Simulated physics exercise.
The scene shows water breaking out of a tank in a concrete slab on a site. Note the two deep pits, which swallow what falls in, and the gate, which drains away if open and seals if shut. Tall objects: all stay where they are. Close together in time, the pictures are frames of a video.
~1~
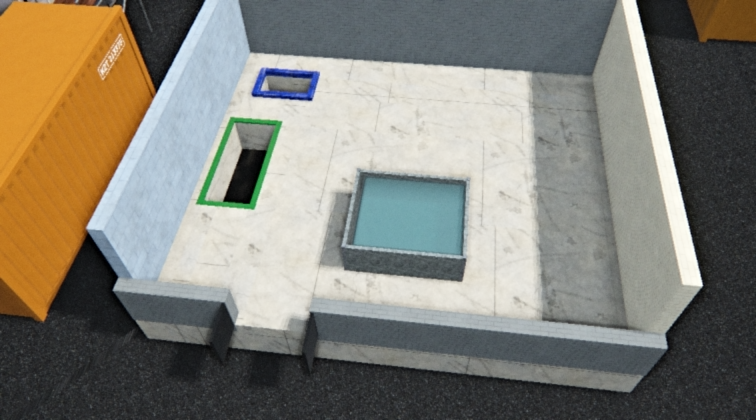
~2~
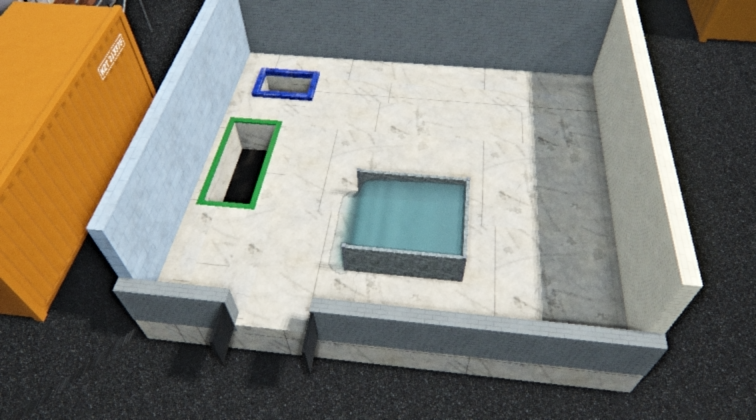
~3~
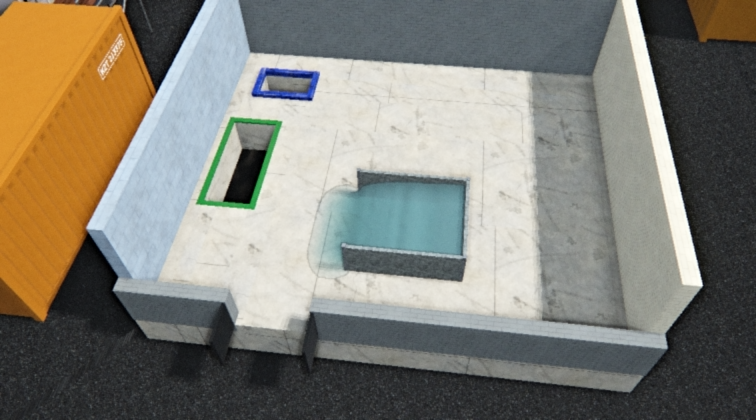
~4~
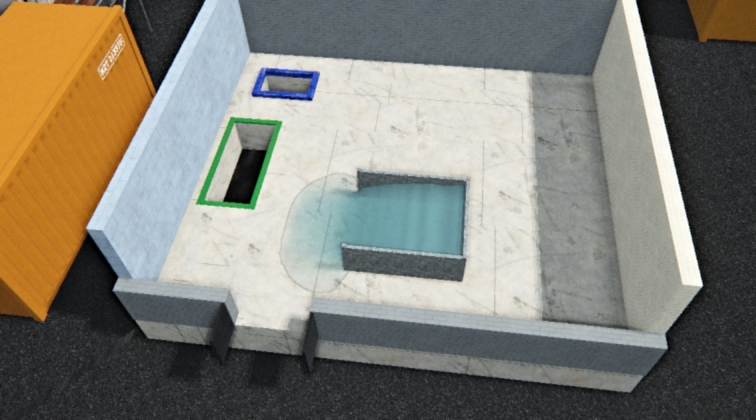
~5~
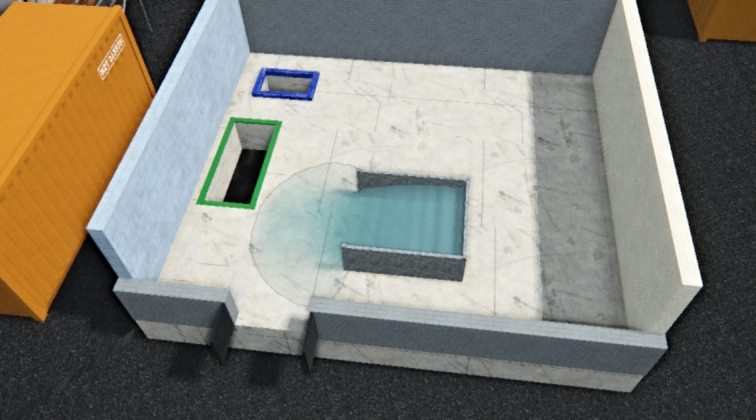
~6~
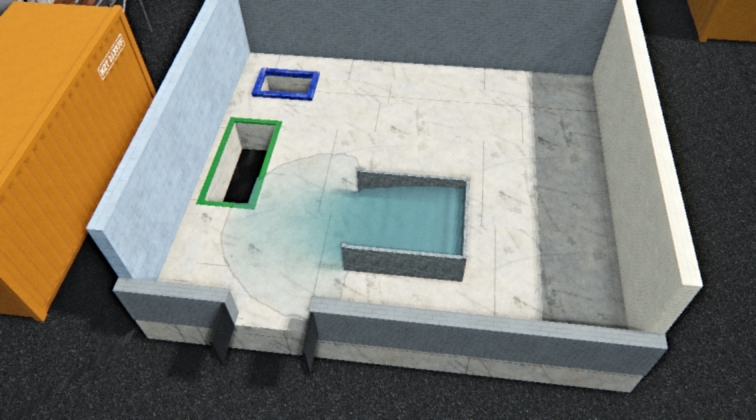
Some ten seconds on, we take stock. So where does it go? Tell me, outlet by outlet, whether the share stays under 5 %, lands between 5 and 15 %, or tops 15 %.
My prediction: The gate claims an in-between share - five to fifteen per cent. The blue pit claims a light share - short of five per cent. The green pit claims a heavy share - exceeding fifteen per cent.
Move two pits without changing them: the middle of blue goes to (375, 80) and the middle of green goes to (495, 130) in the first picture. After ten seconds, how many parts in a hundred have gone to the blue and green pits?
Blue gets 2 in a hundred; green gets 6 in a hundred.
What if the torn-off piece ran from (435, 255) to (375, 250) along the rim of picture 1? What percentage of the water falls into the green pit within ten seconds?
Share recorded - green: 20 %.
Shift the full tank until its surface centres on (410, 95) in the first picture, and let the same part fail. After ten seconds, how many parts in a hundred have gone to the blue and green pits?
Blue 15 %, green 55 %.
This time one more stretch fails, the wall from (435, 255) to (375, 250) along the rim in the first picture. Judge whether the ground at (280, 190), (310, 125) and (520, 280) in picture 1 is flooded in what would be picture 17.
Unsoaked, then unsoaked, then soaked.
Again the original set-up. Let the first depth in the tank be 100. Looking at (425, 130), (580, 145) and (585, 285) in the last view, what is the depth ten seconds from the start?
In order: 0, 0, 2 %.
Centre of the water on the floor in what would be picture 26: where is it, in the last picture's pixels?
Near (286, 237) in the last view.
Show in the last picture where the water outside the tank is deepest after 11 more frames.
Somewhere close to (150, 302).
A moment on, water covers 20 % of the floor; the gate 0 %, the blue pit 0 %, the green pit 6 %.
Next, water covers 25 % of the floor; the gate 2 %, the blue pit 0 %, the green pit 17 %.
Then, water covers 25 % of the floor; the gate 3 %, the blue pit 0 %, the green pit 32 %.
Later, water covers 30 % of the floor; the gate 9 %, the blue pit 0 %, the green pit 50 %.
In the end, water covers 40 % of the floor; the gate 12 %, the blue pit 0 %, the green pit 58 %.
